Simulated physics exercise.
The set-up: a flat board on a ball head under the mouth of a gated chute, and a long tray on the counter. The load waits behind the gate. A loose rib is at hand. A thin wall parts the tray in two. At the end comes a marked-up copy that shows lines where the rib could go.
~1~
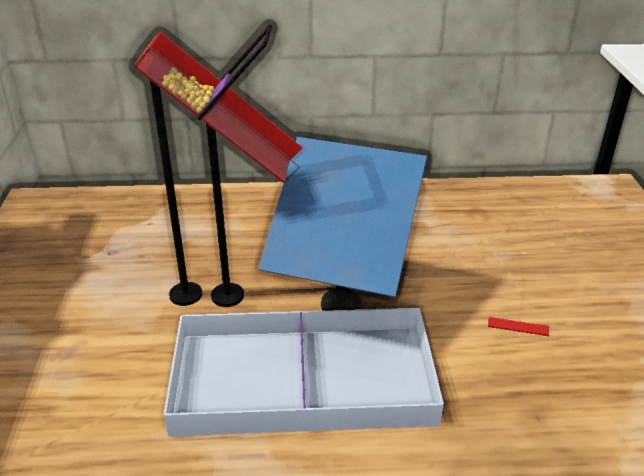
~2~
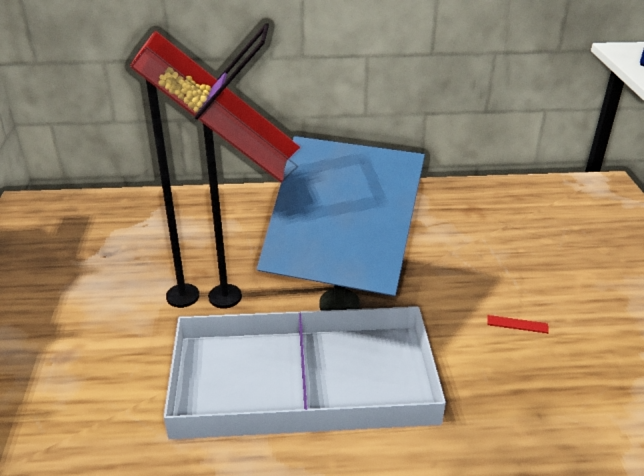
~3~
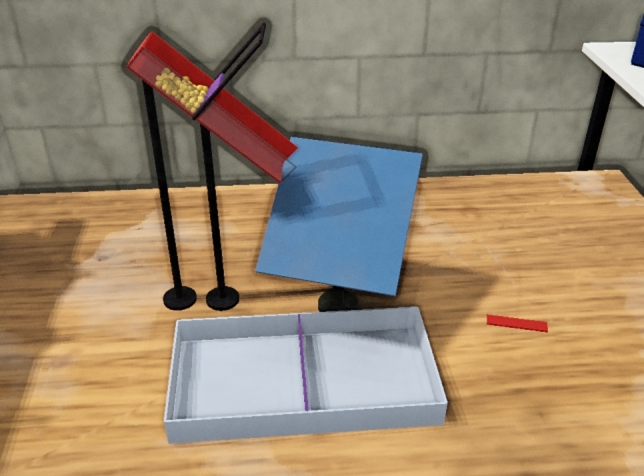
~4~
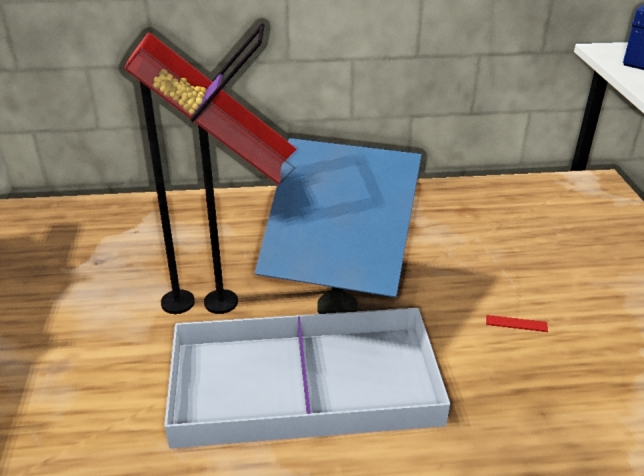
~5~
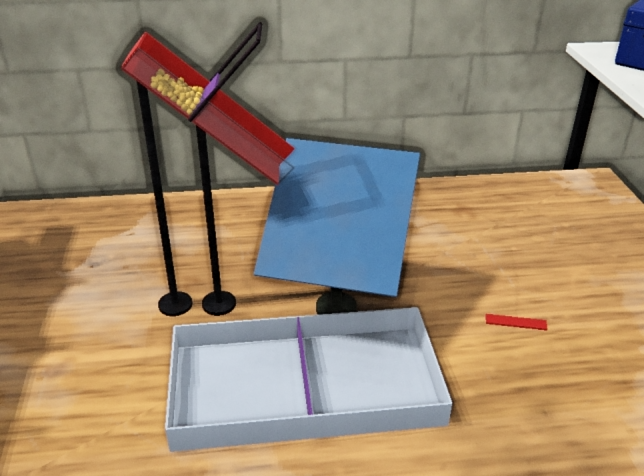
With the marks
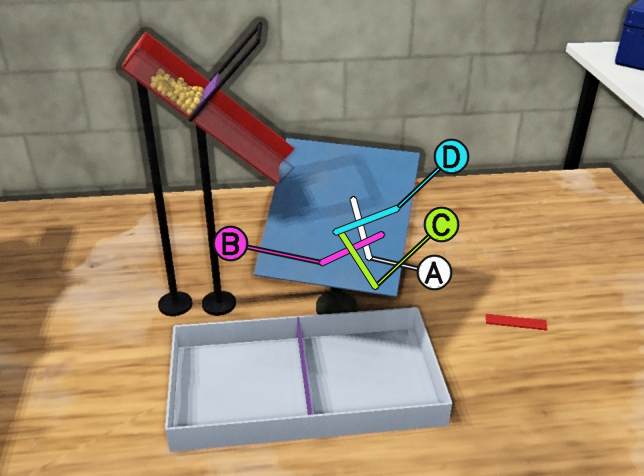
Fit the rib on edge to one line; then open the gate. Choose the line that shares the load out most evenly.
D is best.
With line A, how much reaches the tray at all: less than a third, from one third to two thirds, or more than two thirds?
Line A gives more than two thirds.
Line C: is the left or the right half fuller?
Right.
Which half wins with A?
Right.
On the marked copy, line A from (353, 199) to (369, 257); line B from (381, 234) to (322, 262); line C from (341, 233) to (375, 286); line D from (396, 208) to (335, 232).
With A, of what is caught, close to a quarter in the left half, the bulk in the right.
With B, of what is caught, the bulk in the left half, close to a quarter in the right.
With C, of what is caught, close to a quarter in the left half, the bulk in the right.
With D, of what is caught, close to a third in the left half, close to two thirds in the right.
